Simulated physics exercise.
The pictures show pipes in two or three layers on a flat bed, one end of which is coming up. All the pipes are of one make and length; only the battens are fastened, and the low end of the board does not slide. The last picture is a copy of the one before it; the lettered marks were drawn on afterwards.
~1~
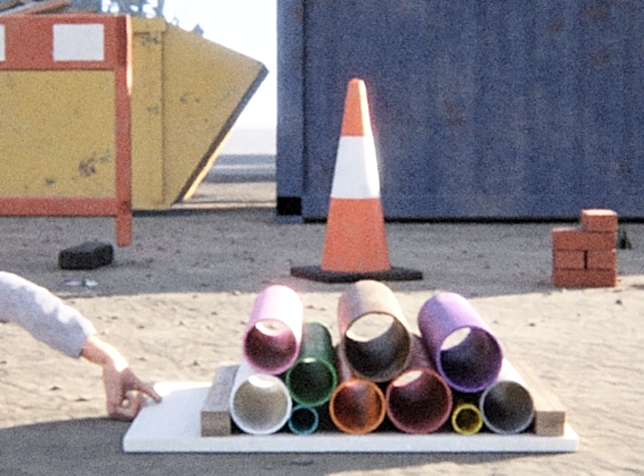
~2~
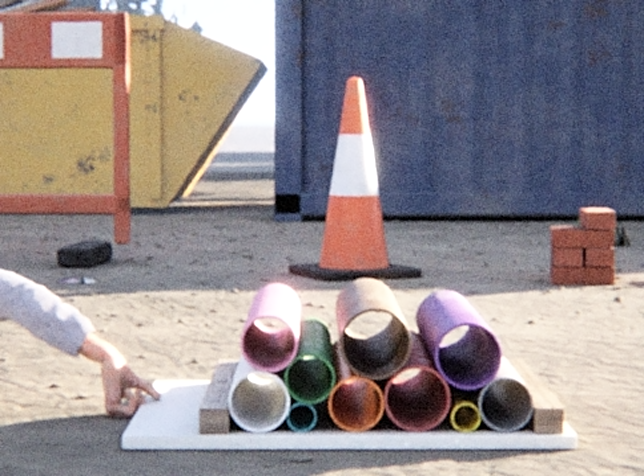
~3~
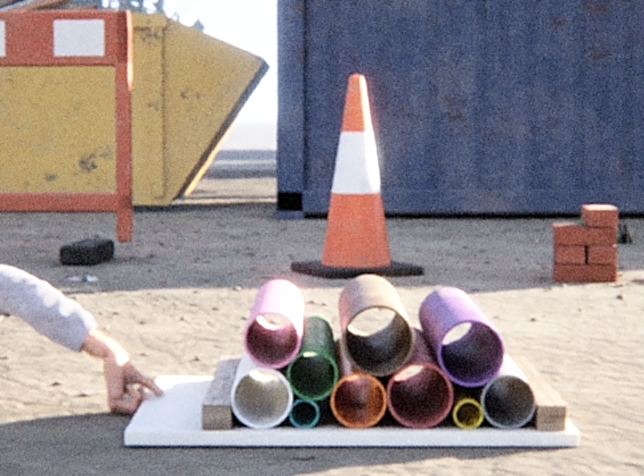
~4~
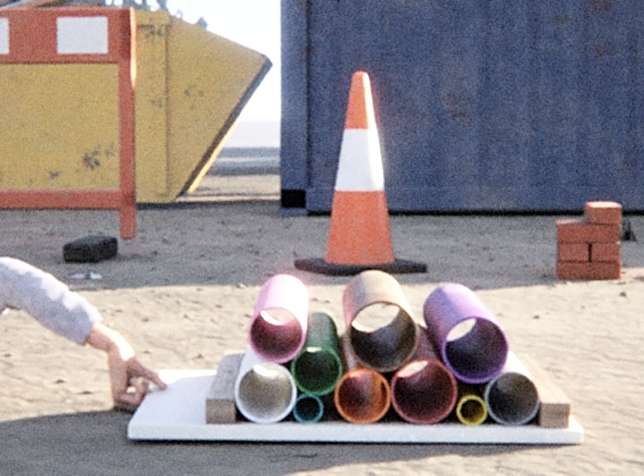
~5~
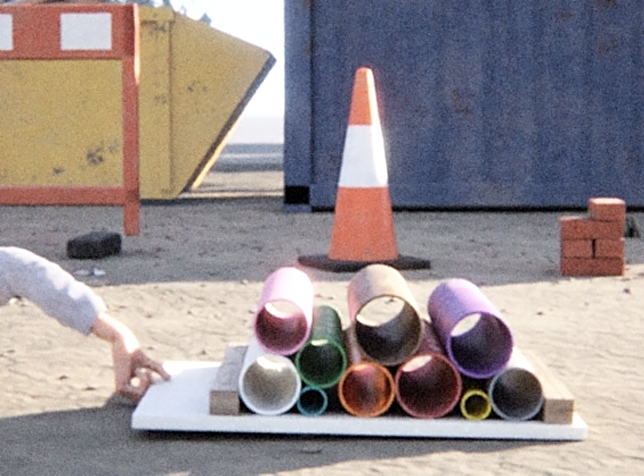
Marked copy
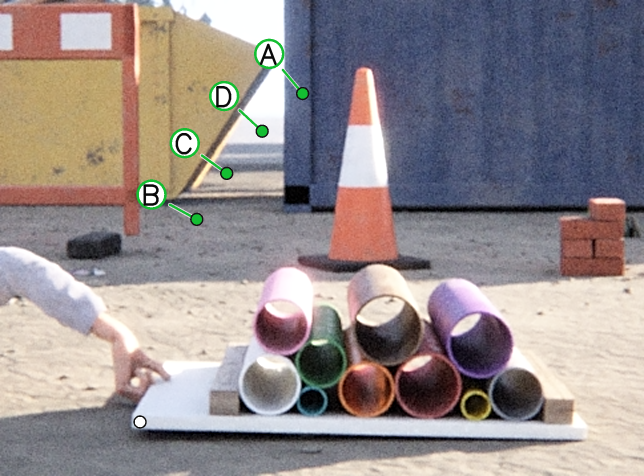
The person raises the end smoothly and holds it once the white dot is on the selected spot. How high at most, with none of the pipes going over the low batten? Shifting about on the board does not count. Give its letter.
Lift it to B and no more.
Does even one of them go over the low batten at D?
At D: Yes.
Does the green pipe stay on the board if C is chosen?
Yes.
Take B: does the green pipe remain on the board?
Yes, with B.
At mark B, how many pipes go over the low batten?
The count is none.
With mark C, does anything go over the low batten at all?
Yes, at C.
On the copy, A at (303, 93); B at (197, 219); C at (226, 173); D at (262, 131); the white dot at (140, 422).
On B. First, board at 17°.
Then, board at 29°.
Finally, board at 29°, none over the low batten.
By contrast, A six over the low batten; C one over the low batten (purple); D two over the low batten (purple, brown).
